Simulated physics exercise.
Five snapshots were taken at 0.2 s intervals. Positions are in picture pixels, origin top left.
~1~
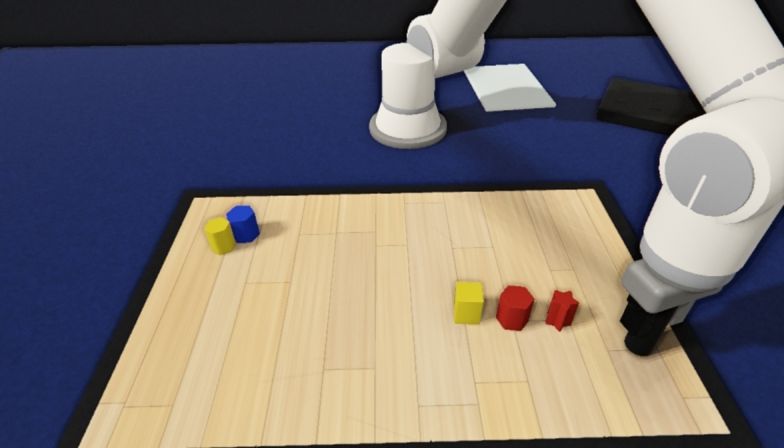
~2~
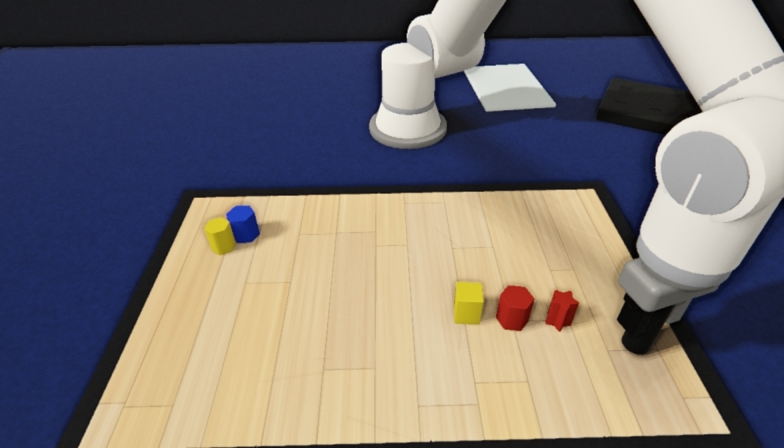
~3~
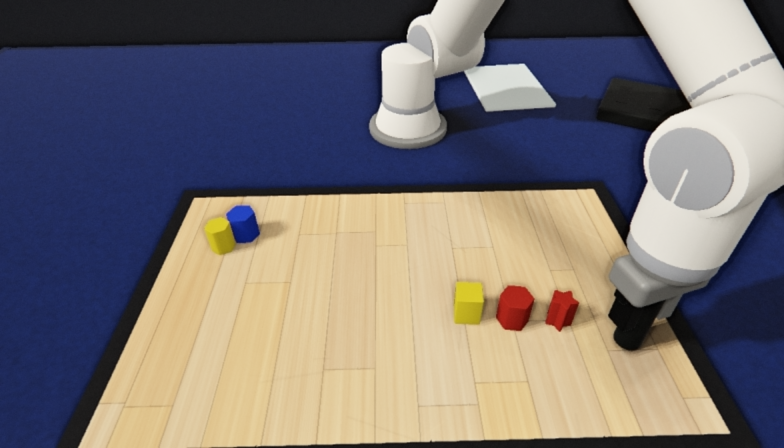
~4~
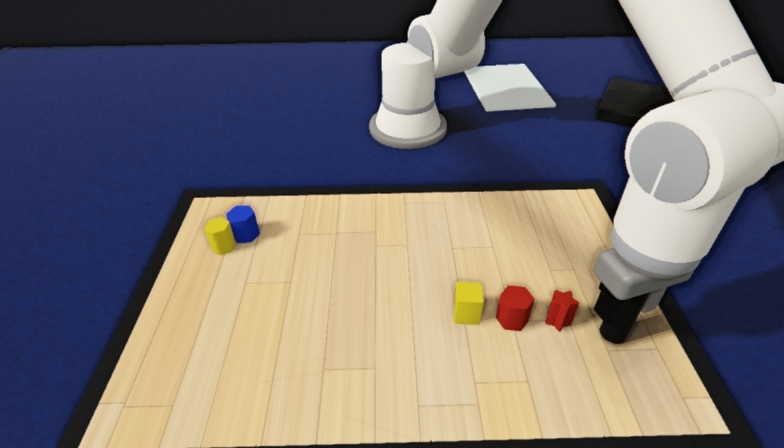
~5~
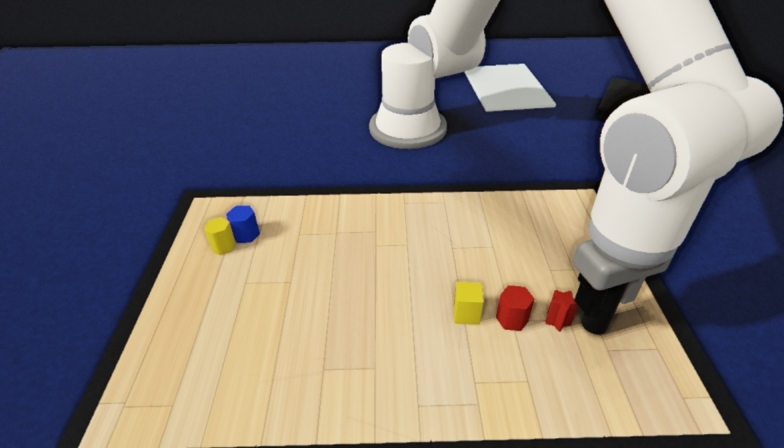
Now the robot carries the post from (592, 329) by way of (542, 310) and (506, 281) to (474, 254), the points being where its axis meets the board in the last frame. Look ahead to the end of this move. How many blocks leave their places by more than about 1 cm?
It should be two.
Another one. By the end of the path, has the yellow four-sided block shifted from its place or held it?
It is still where it was.
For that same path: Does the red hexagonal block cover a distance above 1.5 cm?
Going by the path, yes.
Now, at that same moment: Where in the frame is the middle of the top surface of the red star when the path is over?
Located at (506, 277).
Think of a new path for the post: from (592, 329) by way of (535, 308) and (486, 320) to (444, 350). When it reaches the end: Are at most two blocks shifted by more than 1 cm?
In short: No.
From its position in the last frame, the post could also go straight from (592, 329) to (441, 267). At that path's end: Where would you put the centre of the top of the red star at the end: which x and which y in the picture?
Most likely (493, 281).
On the path given first. One third of the way, post (543, 305); red hexagonal block (500, 297), turned 20° anticlockwise; red star (521, 285), turned 20° anticlockwise.
Two thirds of the way, post (506, 275); red hexagonal block (497, 297), turned 25° anticlockwise; red star (506, 277), turned 100° anticlockwise.
At the end, post (474, 250); yellow four-sided block still; red hexagonal block (497, 297), turned 25° anticlockwise; red star (506, 277), turned 100° anticlockwise.
